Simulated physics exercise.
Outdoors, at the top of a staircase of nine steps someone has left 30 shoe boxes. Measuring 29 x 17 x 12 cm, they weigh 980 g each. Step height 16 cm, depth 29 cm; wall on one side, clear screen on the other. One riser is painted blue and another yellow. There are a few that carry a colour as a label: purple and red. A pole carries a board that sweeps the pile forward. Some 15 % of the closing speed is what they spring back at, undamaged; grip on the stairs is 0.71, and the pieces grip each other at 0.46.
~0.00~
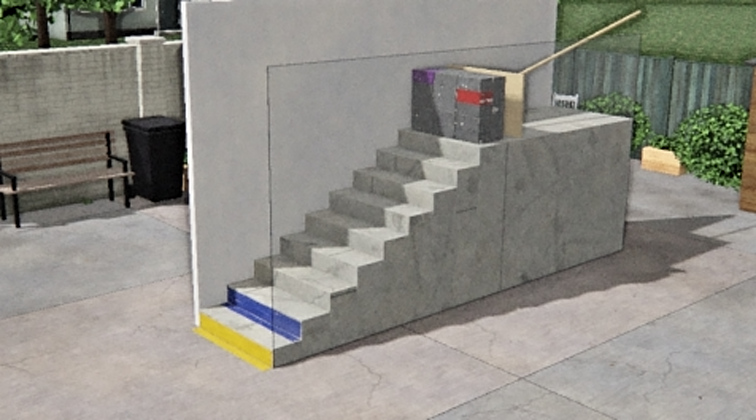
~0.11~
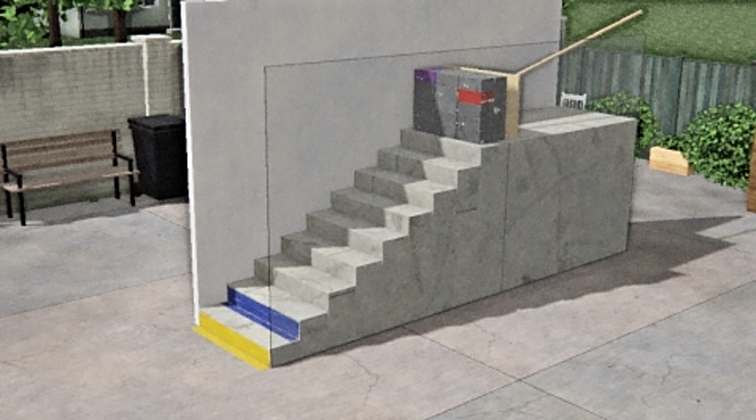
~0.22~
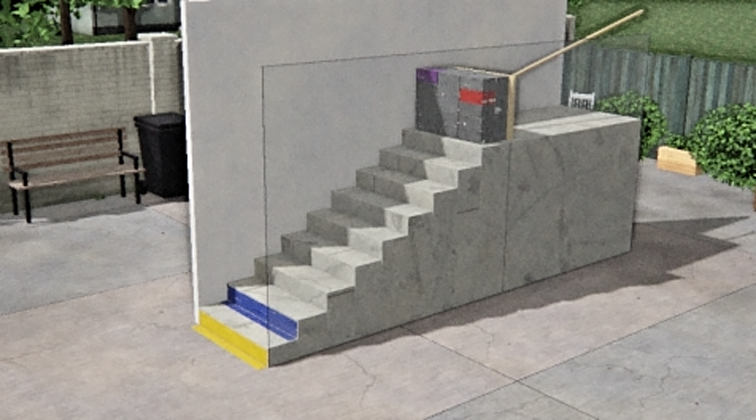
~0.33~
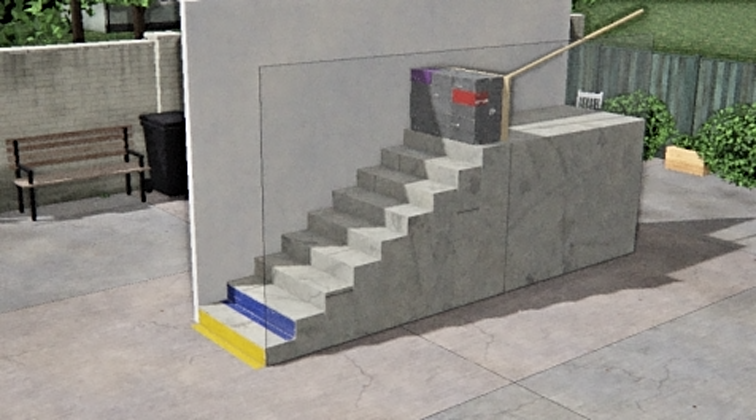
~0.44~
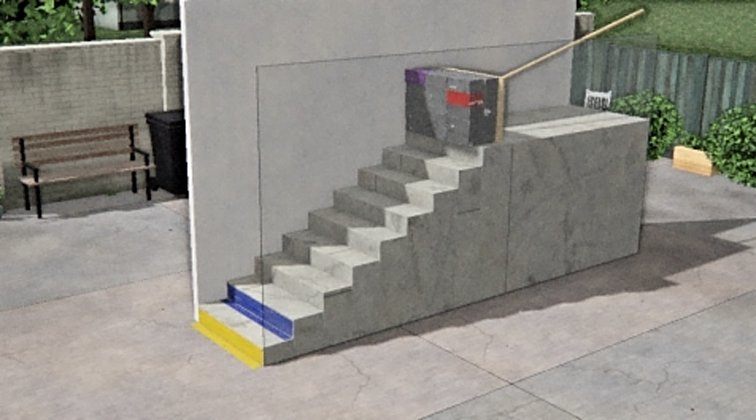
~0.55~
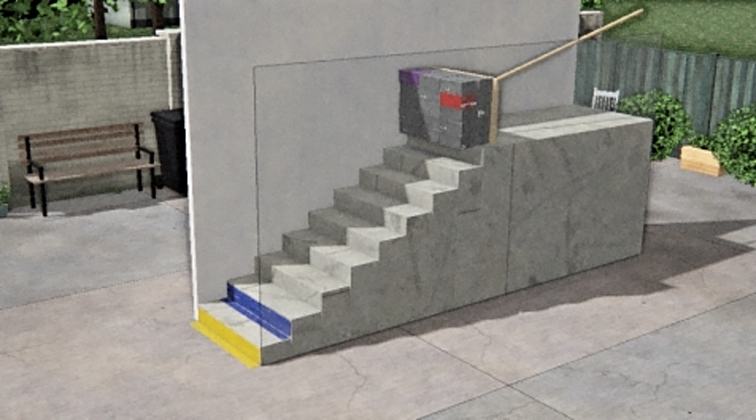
A grey concrete staircase climbs to the right against a pale wall in a paved yard, seen from slightly above and to one side, with a bench, bin and fence behind. A dark block of boxes with purple and red labels sits at the top, a blue riser and yellow riser below. A board on a pole slides the block slowly left while the camera drifts slightly.
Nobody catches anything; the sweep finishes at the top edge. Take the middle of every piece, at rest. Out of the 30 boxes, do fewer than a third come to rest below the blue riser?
Yes, shy of a third.
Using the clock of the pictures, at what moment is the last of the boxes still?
That comes at about 4.0 s.
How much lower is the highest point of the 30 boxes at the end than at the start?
I'd say it's about 48 cm lower than before.
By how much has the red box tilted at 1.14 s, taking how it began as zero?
My estimate is close to 60°.
By 0.70 s, none of the 30 boxes below the blue riser, 30 disturbed; red box tilted 6°, 16 cm lower; purple box 14 cm lower.
By 1.14 s, none of the 30 boxes below the blue riser, 30 disturbed; purple box tilted 66°, 47 cm lower; red box tilted 63°, 38 cm lower.
By 1.98 s, 1 of the 30 boxes below the blue riser; red box on its side; purple box on its side.
When it is over (4.1 s), 3 of the 30 boxes below the blue riser; red box on its side; purple box on its side. That is 10 per cent. In pixels of the last frame, middles, red box near (400, 200), purple box near (309, 228).
